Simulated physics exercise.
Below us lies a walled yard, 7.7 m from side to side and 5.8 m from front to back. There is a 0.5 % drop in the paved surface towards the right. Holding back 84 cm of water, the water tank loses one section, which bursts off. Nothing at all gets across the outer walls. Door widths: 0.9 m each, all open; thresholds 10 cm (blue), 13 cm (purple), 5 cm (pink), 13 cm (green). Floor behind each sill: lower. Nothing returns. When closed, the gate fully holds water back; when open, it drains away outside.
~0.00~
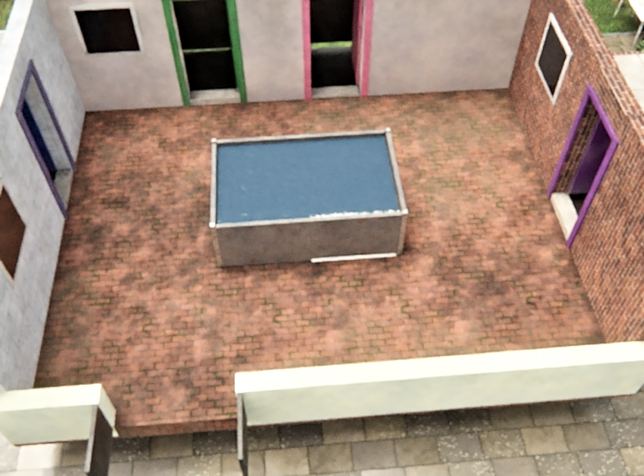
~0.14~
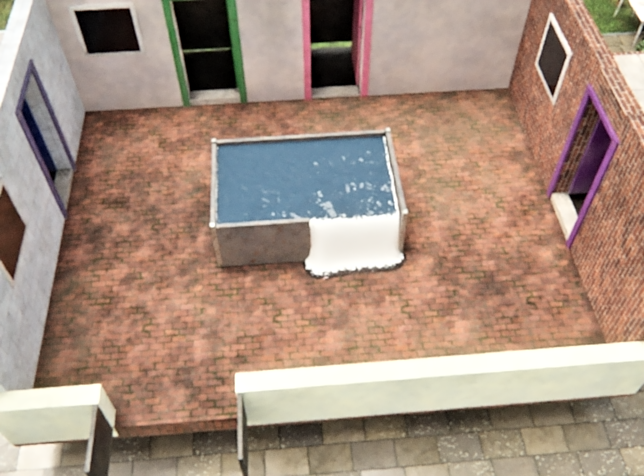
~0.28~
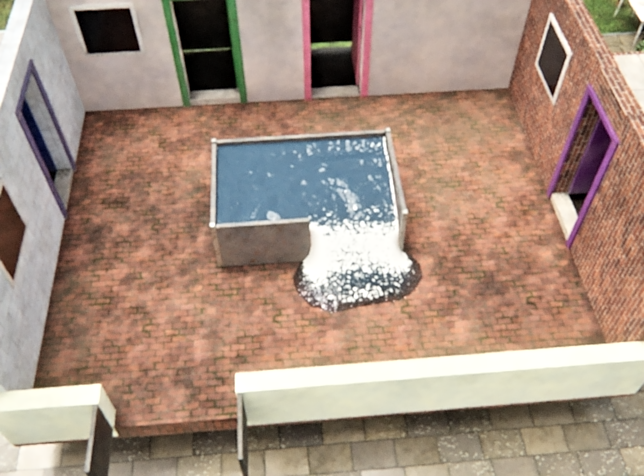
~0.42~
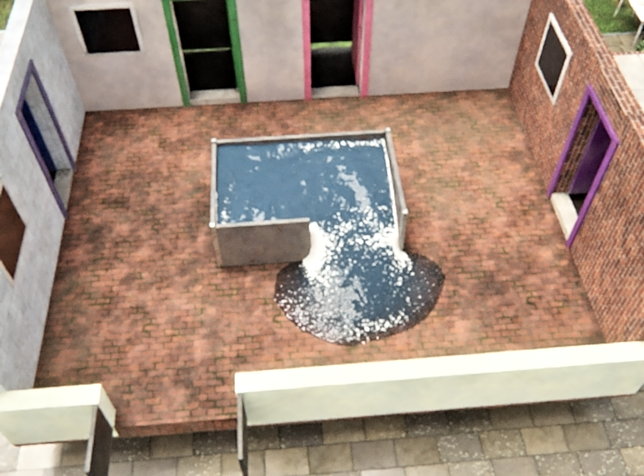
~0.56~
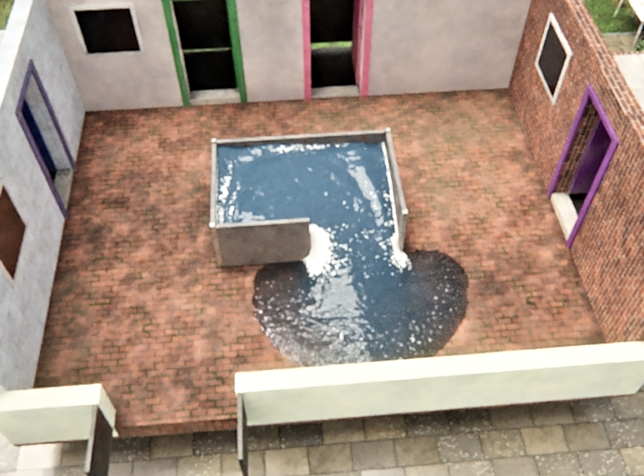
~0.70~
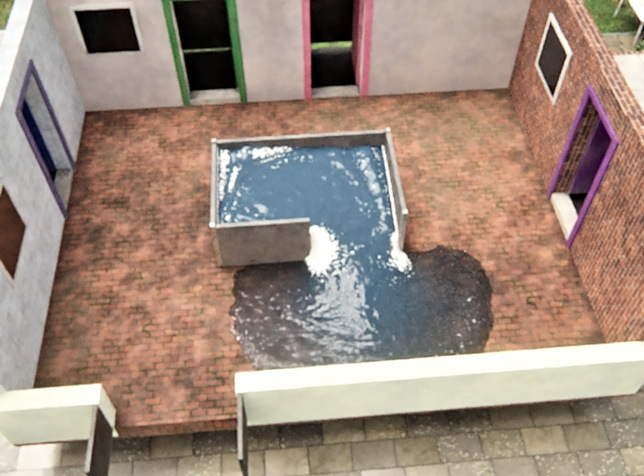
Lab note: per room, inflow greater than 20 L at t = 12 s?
Blue door no; purple door no; pink door yes; green door no.
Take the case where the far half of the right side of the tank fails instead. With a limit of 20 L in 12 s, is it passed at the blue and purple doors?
Door blue stays within, door purple goes beyond.
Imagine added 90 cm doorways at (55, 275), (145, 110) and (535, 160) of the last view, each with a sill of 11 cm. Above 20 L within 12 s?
Less, less, less.
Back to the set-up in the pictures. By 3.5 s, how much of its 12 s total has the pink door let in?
I'd put it at about 0 per cent by that point.
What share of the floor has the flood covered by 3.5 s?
Roughly 60 % of the floor.
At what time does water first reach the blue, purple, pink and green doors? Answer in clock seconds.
Arrival times: Blue 3.6 seconds, purple 2.2 seconds, pink 4.5 seconds, green 5.5 seconds.
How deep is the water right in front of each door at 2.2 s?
Measured in centimetres, the blue door gives 0, the purple door 2, the pink door 0 and the green door 0.
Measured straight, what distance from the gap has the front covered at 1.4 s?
It's close to 3.8 metres.
After 1.4 s water covers 20 % of the floor and is deepest (50 cm) near (382, 388); blue door not reached, purple door not reached, pink door not reached, green door not reached.
After 2.2 s water covers 30 % of the floor and is deepest (56 cm) near (598, 371); blue door not reached, purple door not reached, pink door not reached, green door not reached.
After 3.5 s water covers 60 % of the floor and is deepest (35 cm) near (611, 370); blue door not reached, purple door 11 cm at the sill, 0 L in, pink door not reached, green door not reached.
After 7.0 s water covers 95 % of the floor and is deepest (18 cm) near (506, 94); blue door 4 cm at the sill, 0 L in, purple door 9 cm at the sill, 0 L in, pink door 9 cm at the sill, 17 L in, green door 14 cm at the sill, 0 L in.
After 12.0 s water covers 100 % of the floor and is deepest (12 cm) near (240, 175); blue door 10 cm at the sill, 6 L in, purple door 5 cm at the sill, 0 L in, pink door 10 cm at the sill, 45 L in, green door 11 cm at the sill, 2 L in.
